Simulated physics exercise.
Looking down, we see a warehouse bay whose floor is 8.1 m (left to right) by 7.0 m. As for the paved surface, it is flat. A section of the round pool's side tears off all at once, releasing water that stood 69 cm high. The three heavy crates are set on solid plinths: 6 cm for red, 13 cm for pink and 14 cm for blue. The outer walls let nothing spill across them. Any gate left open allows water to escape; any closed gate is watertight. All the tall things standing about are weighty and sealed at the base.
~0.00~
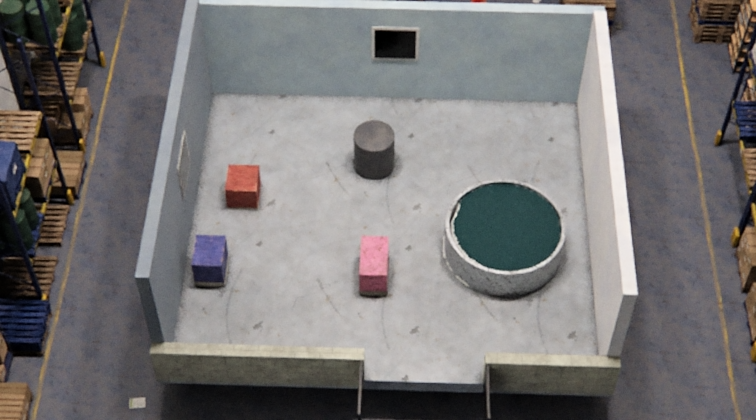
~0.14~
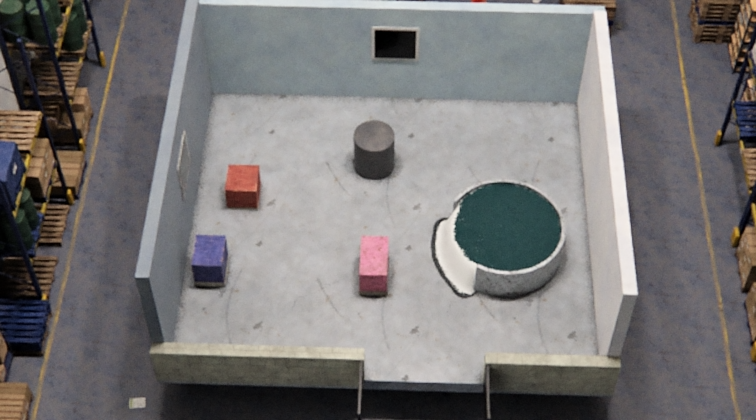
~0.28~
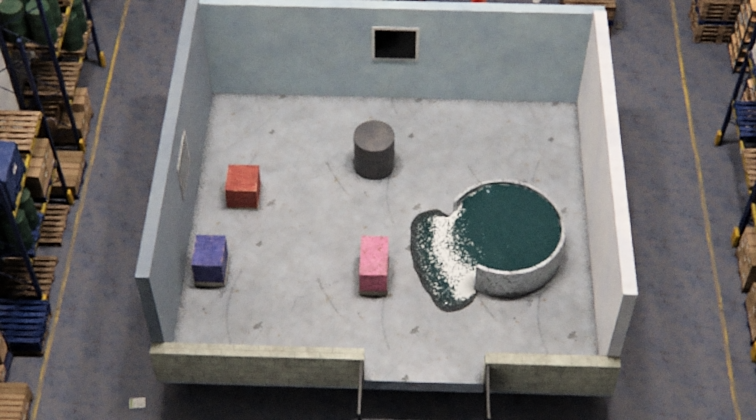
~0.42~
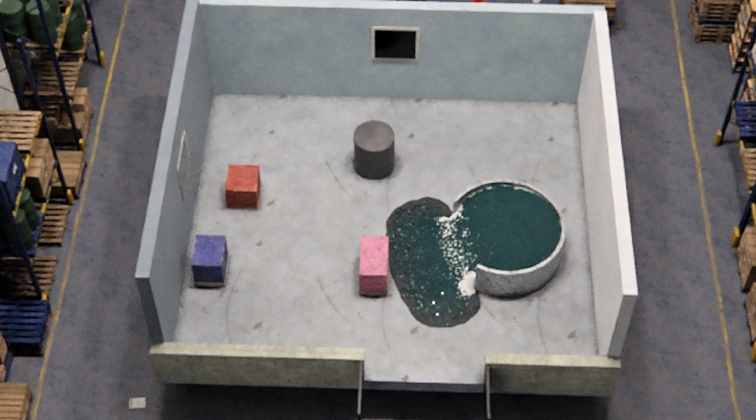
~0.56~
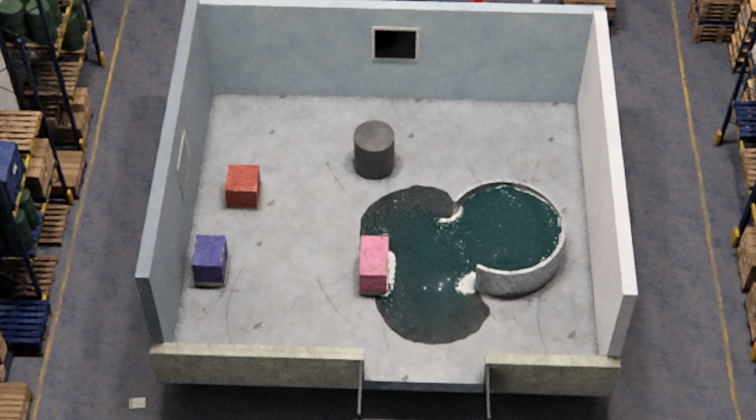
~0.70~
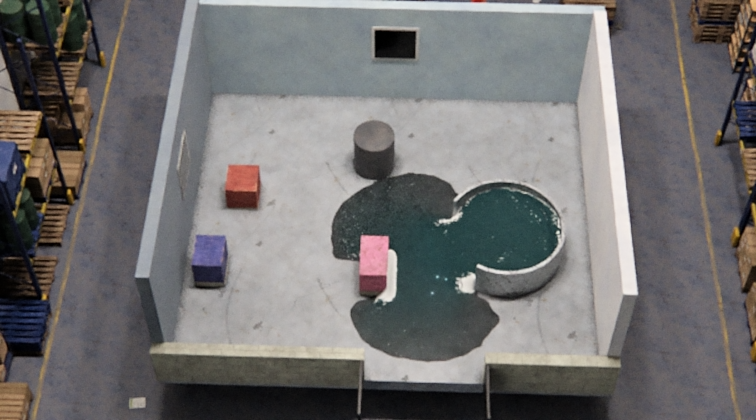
To begin with, a round pool of dark green water stands whole on the right of a walled warehouse bay. Its left side bursts open and water pours out, foaming white. The dark sheet spreads leftward, reaches and wraps around the pink block, and fans out above and below it.
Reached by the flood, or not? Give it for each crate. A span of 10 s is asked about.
Red crate - yes. Pink crate - yes. Blue crate - yes.
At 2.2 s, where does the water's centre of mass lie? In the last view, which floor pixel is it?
It lies at roughly (410, 258) in pixels.
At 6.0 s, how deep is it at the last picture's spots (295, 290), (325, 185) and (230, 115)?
Reading - approx. 5 / 4 / 10 cm.
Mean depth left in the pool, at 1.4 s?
Around 37 cm on average.
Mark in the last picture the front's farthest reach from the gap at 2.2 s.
That would be close to (171, 363).
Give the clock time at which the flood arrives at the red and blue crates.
Red 1.2 s; blue 1.4 s.
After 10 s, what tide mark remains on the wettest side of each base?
Red 23 cm, pink 45 cm, blue 21 cm at the peak.
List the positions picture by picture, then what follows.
The round pool at (505, 228) is whole and still, 69 cm deep, in the first picture.
Water pours out at (450, 252) and has run 0.9 m, to (446, 221); deepest outside 36 cm, 69 cm at the round pool's back, in the second picture.
The front is at (420, 218), 1.2 m from the gap at (450, 253); 1.5 m2 of floor is under water; 69 cm left at the back of the round pool, in the third picture.
The front is at (431, 322), 1.6 m from the gap at (450, 254); 3.3 m2 of floor is under water; 69 cm left at the back of the round pool, in the fourth picture.
The front is at (405, 335), 2.0 m from the gap at (450, 254); 5.4 m2 of floor is under water; 65 cm left at the back of the round pool, in the fifth picture.
The front is at (377, 345), 2.5 m from the gap at (450, 254); 7.7 m2 of floor is under water; 58 cm left at the back of the round pool, in the sixth picture.
After 1.4 s water covers 30 % of the floor and is deepest (46 cm) near (395, 268); red plinth reached, pink plinth reached, blue plinth not reached.
After 2.2 s water covers 40 % of the floor and is deepest (33 cm) near (395, 268); red plinth reached, pink plinth reached, blue plinth reached.
After 3.5 s water covers 55 % of the floor and is deepest (32 cm) near (213, 96); red plinth reached, pink plinth reached, blue plinth reached.
After 6.0 s water covers 65 % of the floor and is deepest (14 cm) near (200, 178); red plinth reached, pink plinth reached, blue plinth reached.
After 10.0 s water covers 85 % of the floor and is deepest (8 cm) near (359, 267); highest at the red plinth 23 cm, highest at the pink plinth 45 cm, highest at the blue plinth 21 cm.
